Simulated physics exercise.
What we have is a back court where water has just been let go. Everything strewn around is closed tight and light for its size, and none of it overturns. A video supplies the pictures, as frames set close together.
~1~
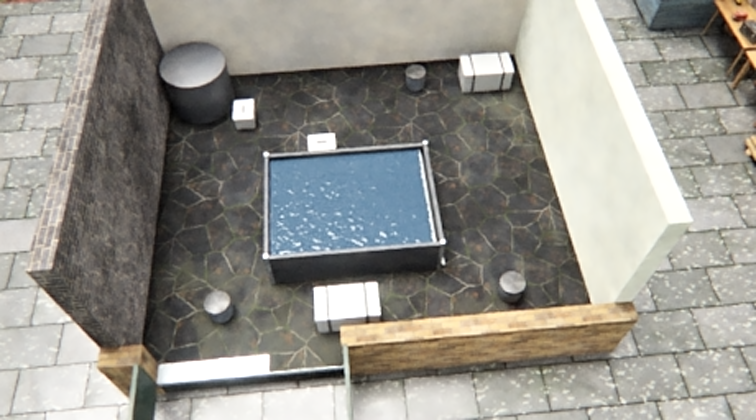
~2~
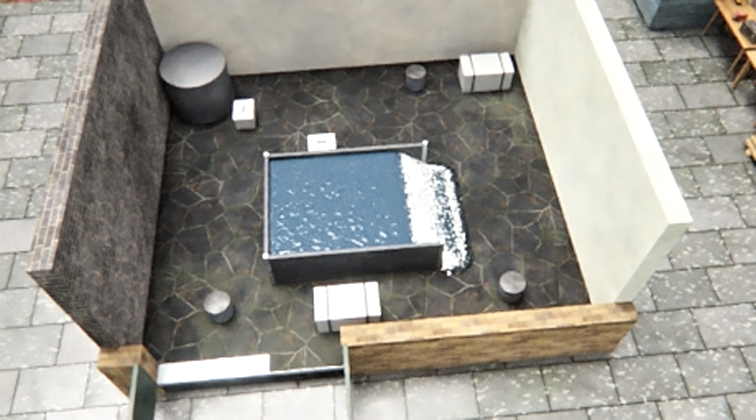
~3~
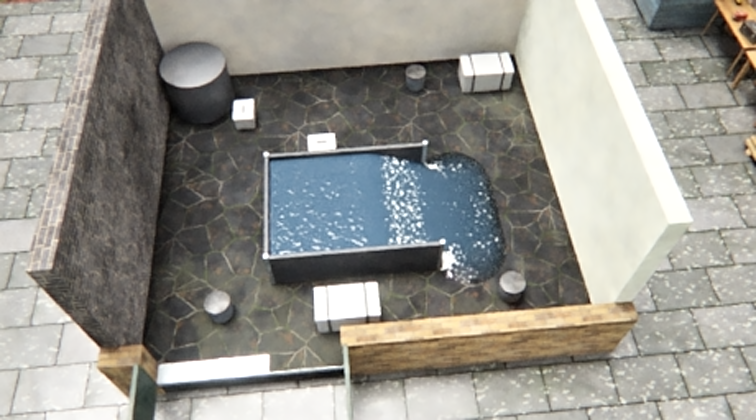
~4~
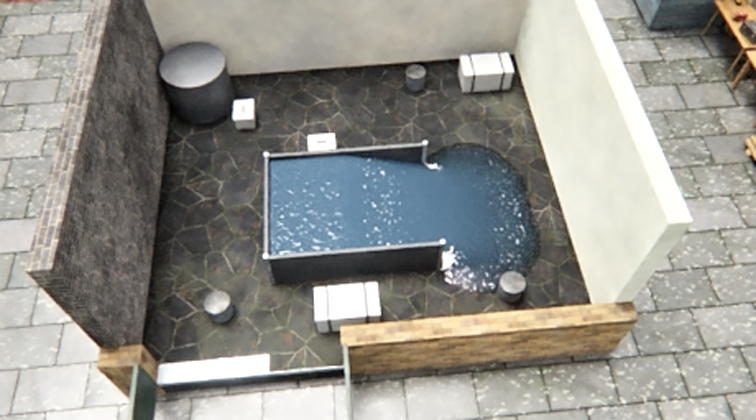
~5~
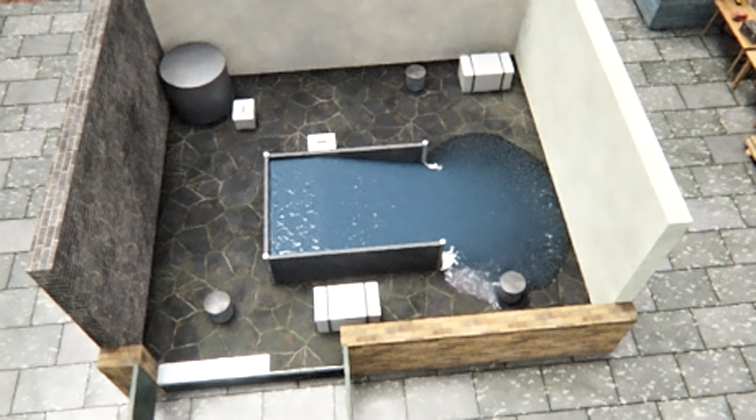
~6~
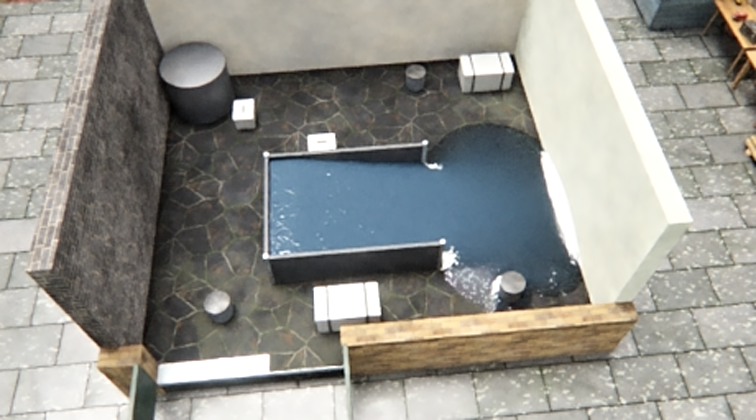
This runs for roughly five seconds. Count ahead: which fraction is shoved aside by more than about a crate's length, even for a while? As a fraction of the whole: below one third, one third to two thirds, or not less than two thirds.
The fraction is not less than two thirds.
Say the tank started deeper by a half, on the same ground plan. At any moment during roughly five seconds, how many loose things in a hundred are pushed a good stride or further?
Share moved that far: Approx. 100 %.
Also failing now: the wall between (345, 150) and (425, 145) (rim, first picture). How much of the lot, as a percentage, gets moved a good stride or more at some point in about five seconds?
Close to 40 %.
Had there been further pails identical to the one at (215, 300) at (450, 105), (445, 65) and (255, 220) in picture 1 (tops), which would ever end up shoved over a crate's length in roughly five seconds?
Stays put, shoved clear, stays put.
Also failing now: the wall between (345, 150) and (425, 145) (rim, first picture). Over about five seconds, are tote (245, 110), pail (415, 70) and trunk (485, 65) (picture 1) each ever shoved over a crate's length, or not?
Working through them in order, the first gets shoved clear, the second gets shoved clear and the last gets shoved clear.
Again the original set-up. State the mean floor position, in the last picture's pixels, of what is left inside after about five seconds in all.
Near (247, 209).
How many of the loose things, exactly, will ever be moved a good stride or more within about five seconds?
That works out to 7.
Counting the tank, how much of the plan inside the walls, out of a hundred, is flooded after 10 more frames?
40 %.
A moment on, 0 of 7 are well off their spots; 0 afloat.
Next, 0 of 7 are well off their spots; 1 afloat.
Later, 4 of 7 are well off their spots; 1 afloat.
In the end, 7 of 7 are well off their spots, and 7 have been at some point; 2 afloat.
